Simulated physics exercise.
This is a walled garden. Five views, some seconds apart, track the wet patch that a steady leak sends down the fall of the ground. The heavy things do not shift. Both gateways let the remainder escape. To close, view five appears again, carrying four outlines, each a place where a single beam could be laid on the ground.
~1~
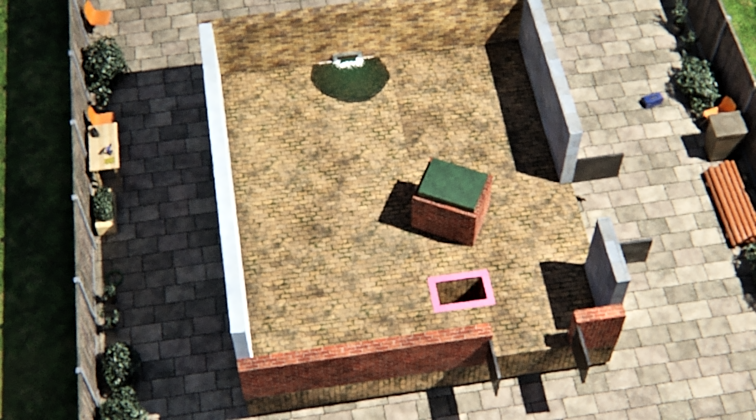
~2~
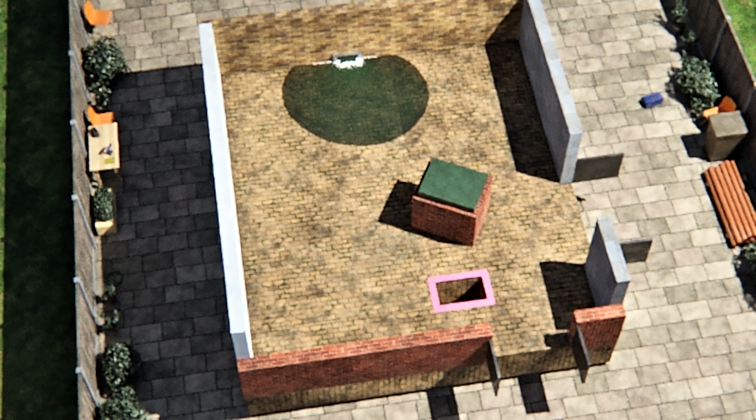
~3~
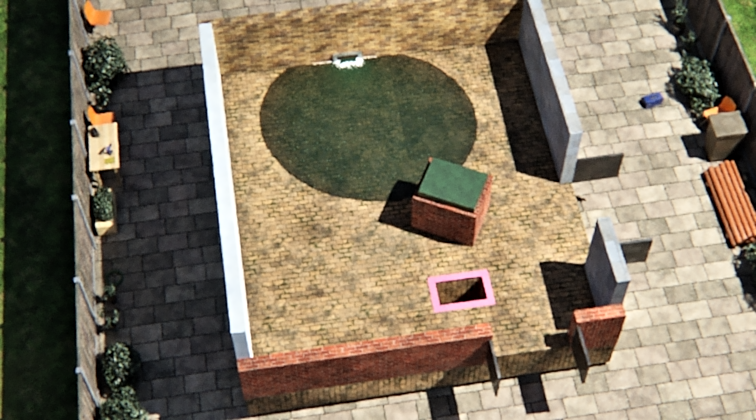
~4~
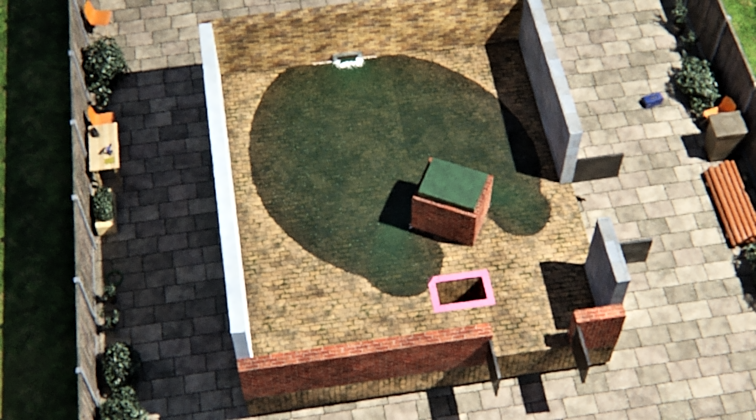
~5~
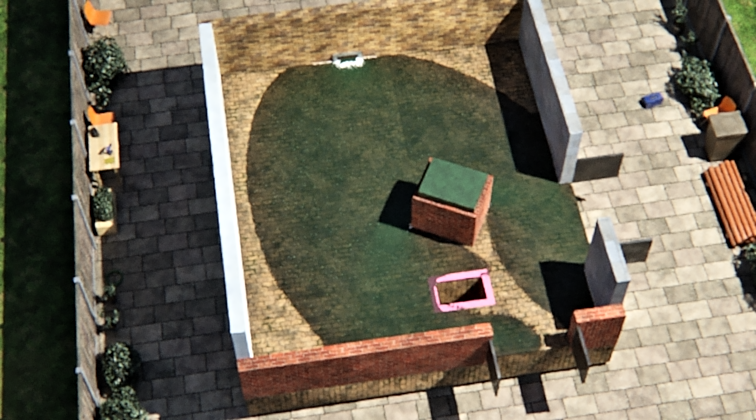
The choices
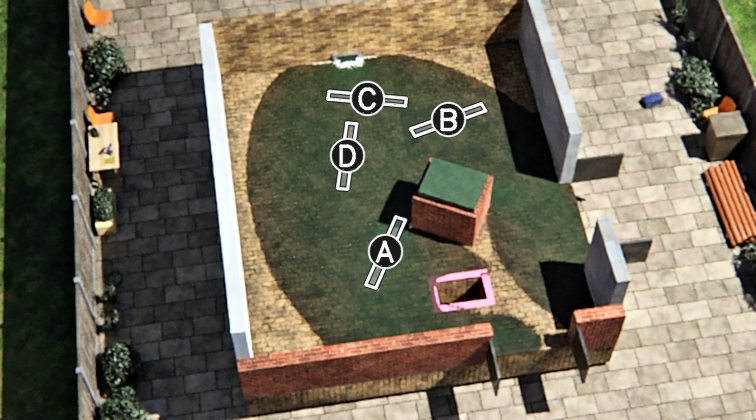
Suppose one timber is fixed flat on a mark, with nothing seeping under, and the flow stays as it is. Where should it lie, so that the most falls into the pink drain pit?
The best spot is B.
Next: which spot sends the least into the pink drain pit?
Here it is spot C.
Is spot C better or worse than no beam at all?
Spot C is worse.
On the marked copy, A from (370, 286) to (400, 218); B from (412, 132) to (483, 107); C from (328, 95) to (405, 102); D from (342, 188) to (351, 123).
With A, about 14 % of the stream goes into the pink drain pit, about 86 % out by the gates.
With B, about 21 % of the stream goes into the pink drain pit, about 79 % out by the gates.
With C, about 11 % of the stream goes into the pink drain pit, about 89 % out by the gates.
With D, about 15 % of the stream goes into the pink drain pit, about 85 % out by the gates.
